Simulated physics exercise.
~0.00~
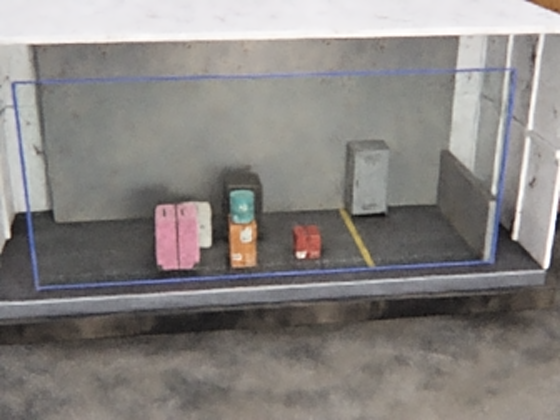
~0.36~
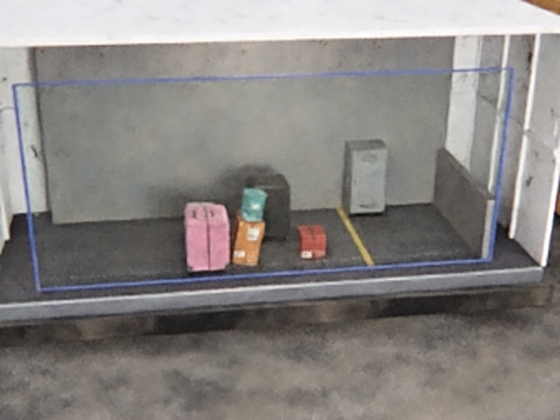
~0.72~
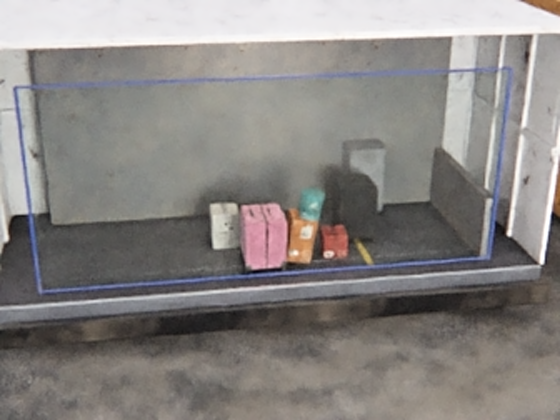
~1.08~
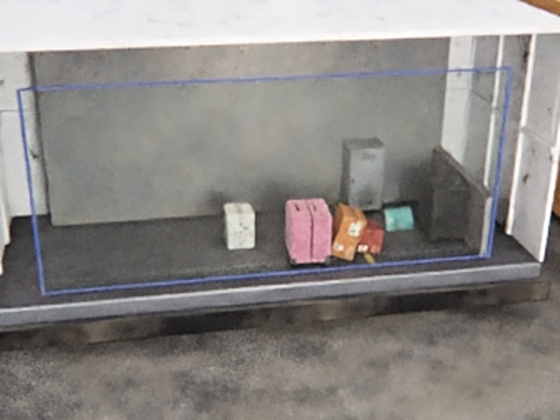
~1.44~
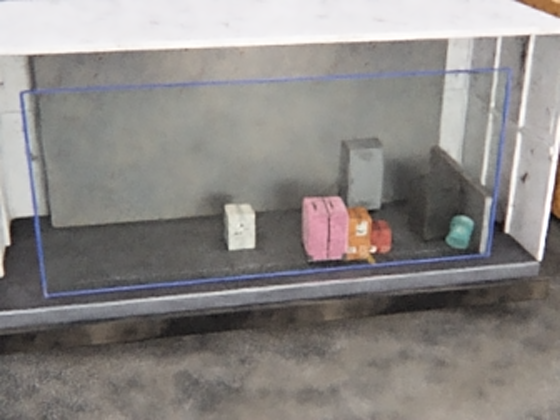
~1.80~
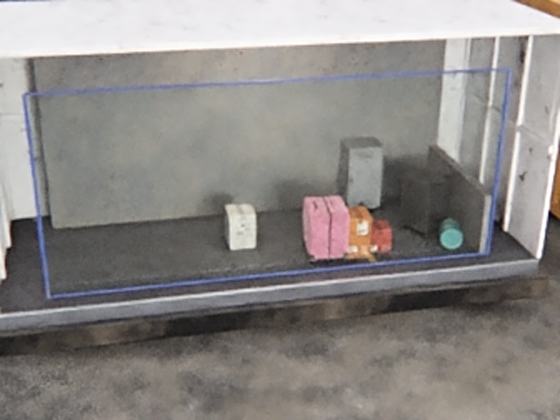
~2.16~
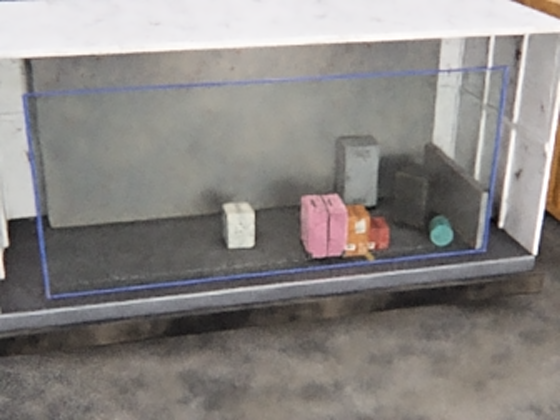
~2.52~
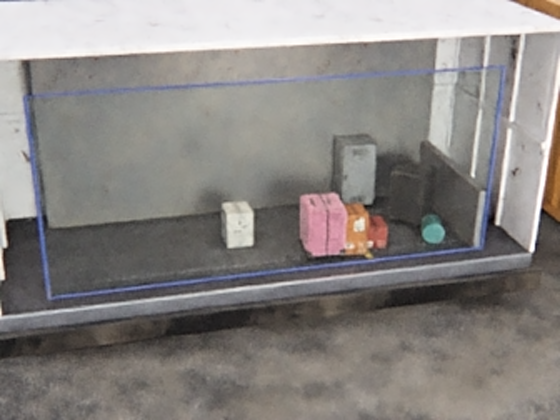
In this clip, a pink case, a black case, an orange pack and a red carton slide right across an open bay as a teal bucket tumbles off, the black case and bucket then drifting back left, while the pink case, orange pack and red carton settle close together.
